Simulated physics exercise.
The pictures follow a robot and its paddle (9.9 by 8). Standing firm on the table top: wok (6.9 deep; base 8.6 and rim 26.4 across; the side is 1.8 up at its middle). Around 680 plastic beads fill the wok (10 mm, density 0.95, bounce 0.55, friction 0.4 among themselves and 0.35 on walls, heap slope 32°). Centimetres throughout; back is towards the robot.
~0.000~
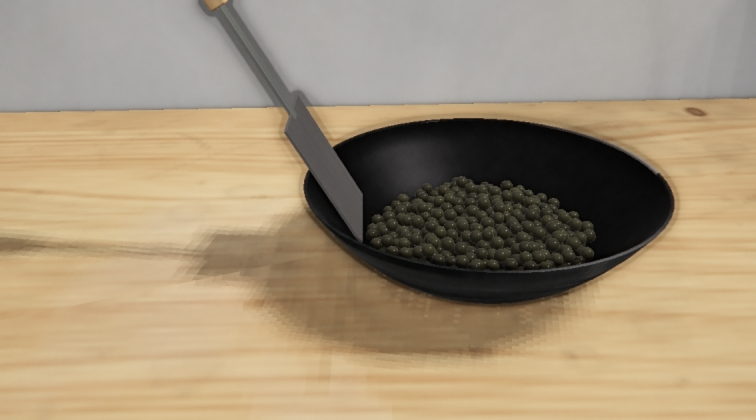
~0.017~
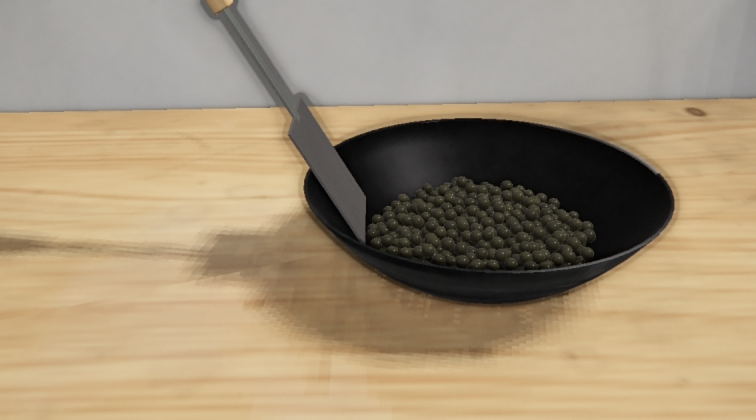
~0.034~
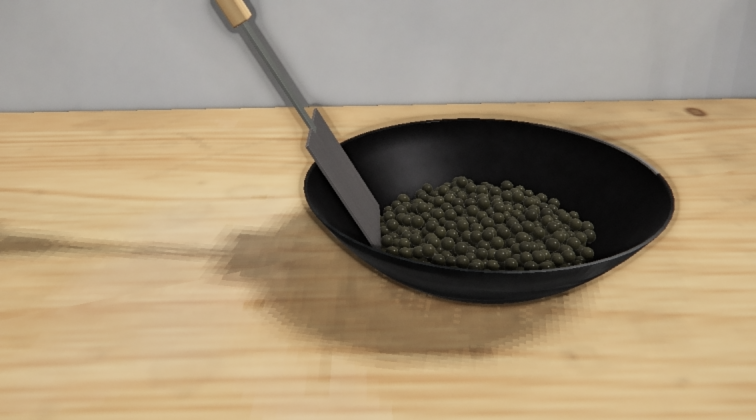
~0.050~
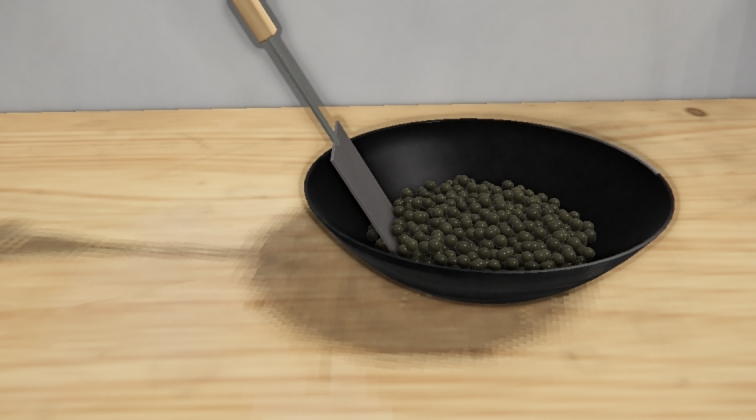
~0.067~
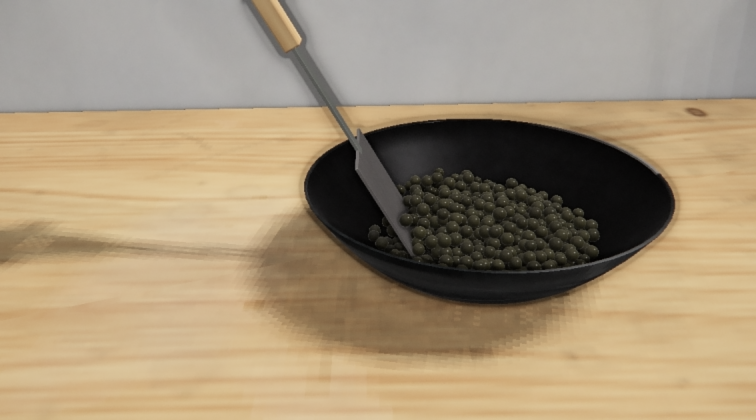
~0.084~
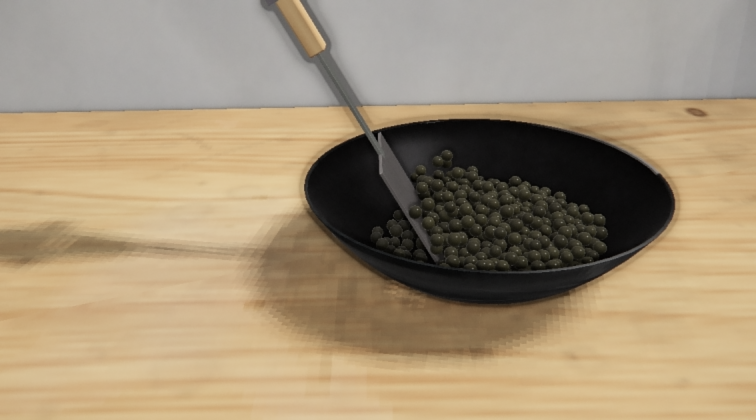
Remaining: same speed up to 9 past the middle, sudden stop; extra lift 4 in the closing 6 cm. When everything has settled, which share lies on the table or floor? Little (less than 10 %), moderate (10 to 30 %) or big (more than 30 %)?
Answer: Big; more than 30 % of the plastic beads finish on the table or floor.
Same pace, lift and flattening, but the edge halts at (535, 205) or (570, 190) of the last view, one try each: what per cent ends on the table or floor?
Some 5 and 20 per cent.
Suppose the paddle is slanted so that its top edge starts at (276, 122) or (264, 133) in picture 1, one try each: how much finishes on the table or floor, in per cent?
About 35 and 35 per cent.
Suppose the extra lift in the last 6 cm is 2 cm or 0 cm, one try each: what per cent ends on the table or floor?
Some 40 and 40 per cent.
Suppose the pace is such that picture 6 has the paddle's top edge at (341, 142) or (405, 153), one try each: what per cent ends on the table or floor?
Some 25 and 45 per cent.
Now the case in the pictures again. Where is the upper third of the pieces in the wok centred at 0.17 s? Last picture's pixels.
Around (569, 190).
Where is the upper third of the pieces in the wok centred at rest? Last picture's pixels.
Near (562, 228).
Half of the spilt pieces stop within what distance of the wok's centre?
Some 42 cm.
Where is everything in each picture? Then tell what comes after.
The first frame shows paddle top edge at (291, 112), sloping 61°; upper third of the load around (482, 224), from x 370 to 590, top at y 180; 679 in the wok.
The second frame shows paddle top edge at (295, 114), sloping 61°; upper third of the load around (482, 224), from x 370 to 590, top at y 180.
The third frame shows paddle top edge at (311, 126), sloping 61°; upper third of the load around (482, 224), from x 370 to 590, top at y 185.
The fourth frame shows paddle top edge at (334, 139), sloping 61°; upper third of the load around (479, 223), from x 370 to 590, top at y 180.
The fifth frame shows paddle top edge at (357, 147), sloping 61°; upper third of the load around (477, 218), from x 375 to 595, top at y 175.
The sixth frame shows paddle top edge at (380, 151), sloping 61°; upper third of the load around (483, 214), from x 375 to 600, top at y 155; 679 in the wok.
By 0.12 s, sloping 61°, highest piece 11 above the table; 679 in the wok.
By 0.17 s, sloping 61°, highest piece 12 above the table; 678 in the wok, 1 on the blade or in flight.
By 0.39 s, sloping 61°, highest piece 19 above the table; 422 in the wok, 65 on the table or floor, 192 on the blade or in flight.
By 1.44 s, sloping 61°, highest piece 5 above the table; 422 in the wok, 257 on the table or floor.
Final count, 422 in the wok, 257 on the table or floor. That is 38 % on the table or floor.
